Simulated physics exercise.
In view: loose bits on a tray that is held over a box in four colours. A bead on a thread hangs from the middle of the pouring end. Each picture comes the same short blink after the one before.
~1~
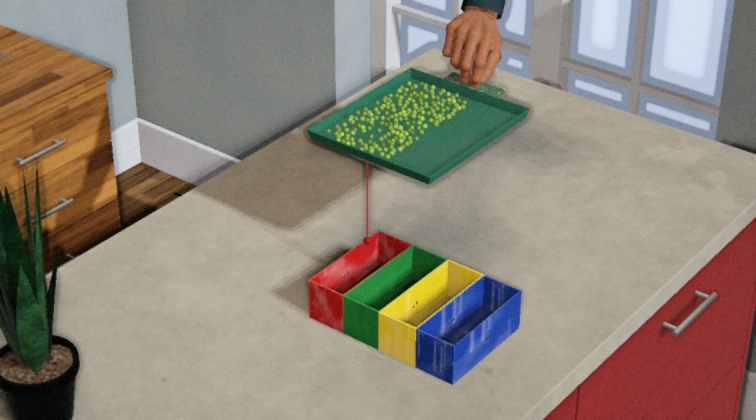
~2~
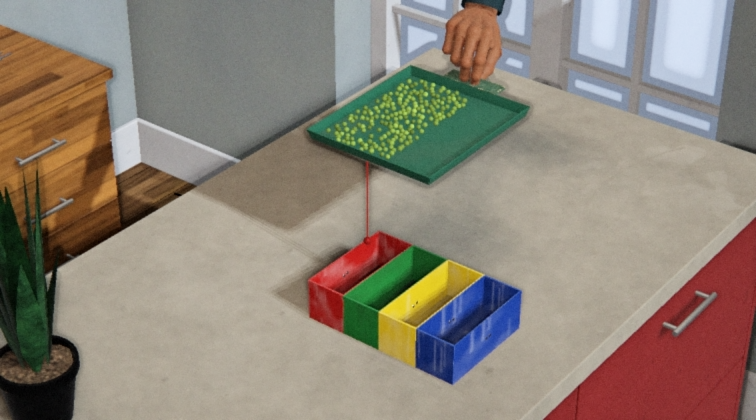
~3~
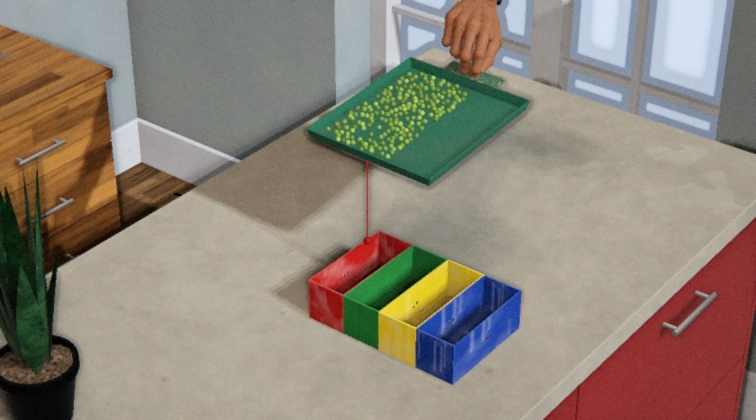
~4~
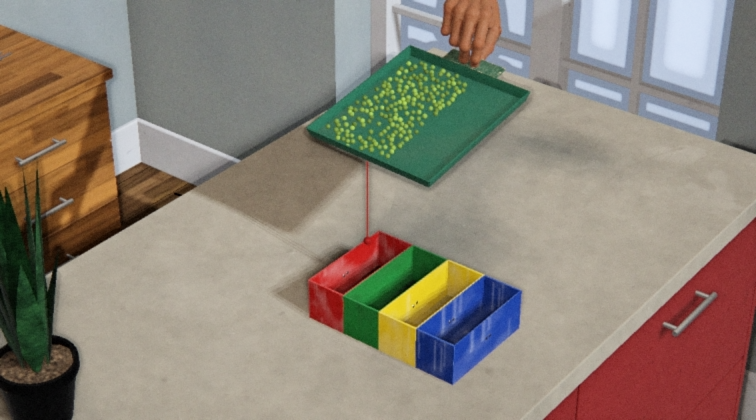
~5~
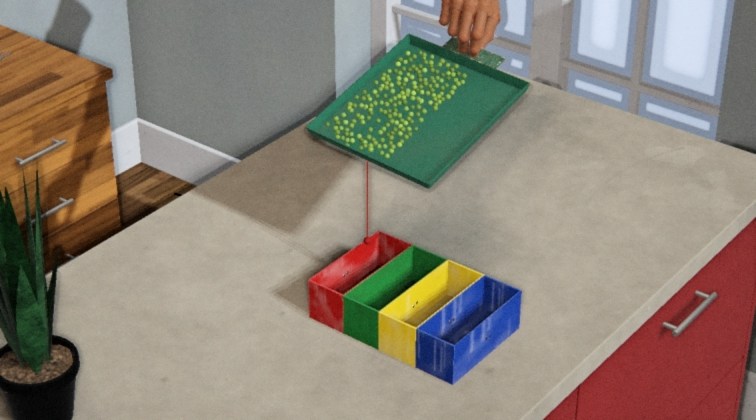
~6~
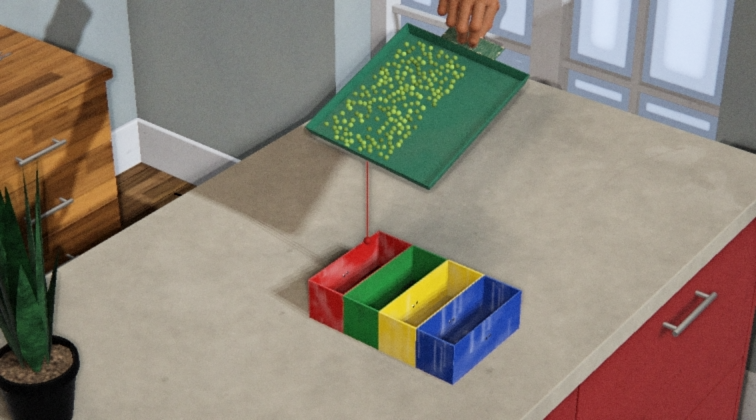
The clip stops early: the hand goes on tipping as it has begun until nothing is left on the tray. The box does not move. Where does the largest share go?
It favours the green compartment.
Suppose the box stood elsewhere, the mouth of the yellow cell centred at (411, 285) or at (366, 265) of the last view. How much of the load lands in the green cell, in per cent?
In turn 30 and 0 in a hundred.
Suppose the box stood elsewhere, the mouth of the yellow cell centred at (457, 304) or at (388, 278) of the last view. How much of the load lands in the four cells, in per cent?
First some 80, then 100 per cent.
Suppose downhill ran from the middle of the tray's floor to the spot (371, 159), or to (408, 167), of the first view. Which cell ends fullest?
First the red cell, then the green one.
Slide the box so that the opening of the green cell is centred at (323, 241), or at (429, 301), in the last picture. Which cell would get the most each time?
At the first place the cell in blue, at the second the red cell.
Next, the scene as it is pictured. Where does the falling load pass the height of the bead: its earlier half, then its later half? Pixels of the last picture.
Around (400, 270) and then (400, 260).
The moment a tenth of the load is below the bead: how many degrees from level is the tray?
At about 65°.
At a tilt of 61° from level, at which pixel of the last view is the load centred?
Near (391, 170).
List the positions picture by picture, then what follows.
Corners of the pouring end (312, 129) and (429, 175), level; middle of the load (400, 119), dried peas; bead on its thread (367, 241); red cell (326, 303); green cell (361, 319); yellow cell (398, 336); blue cell (435, 353), in the first picture.
Corners of the pouring end (312, 129) and (429, 175), level; middle of the load (400, 118), in the second picture.
Corners of the pouring end (311, 128) and (429, 176), tipped barely, lowest at the right corner; middle of the load (400, 114), in the third picture.
Corners of the pouring end (311, 127) and (429, 178), tipped a little, lowest at the right corner; middle of the load (400, 108), in the fourth picture.
Corners of the pouring end (310, 126) and (428, 181), tipped a little, lowest at the right corner; middle of the load (399, 103), in the fifth picture.
Corners of the pouring end (310, 125) and (428, 183), tipped clearly, lowest at the right corner; middle of the load (398, 99); red cell (326, 303); green cell (361, 319); yellow cell (398, 336); blue cell (435, 353), in the sixth picture.
Just after the last frame, tray tipped steeply; the larger part on the tray; just a few in the green cell; just a few in the yellow cell; roughly a quarter falling or outside the box.
A moment on, tray tipped right over; roughly a quarter on the tray; roughly a quarter in the green cell; about a tenth in the red cell; about a tenth in the yellow cell; just a few in the blue cell; roughly a quarter falling or outside the box.
Further on, tray tipped past a quarter turn; roughly half in the green cell; roughly a quarter in the red cell; roughly a quarter in the yellow cell; just a few in the blue cell; just a few falling or outside the box.
When it is over, tray tipped past a quarter turn; roughly half in the green cell; roughly a quarter in the red cell; roughly a quarter in the yellow cell; just a few in the blue cell; just a few outside the box.
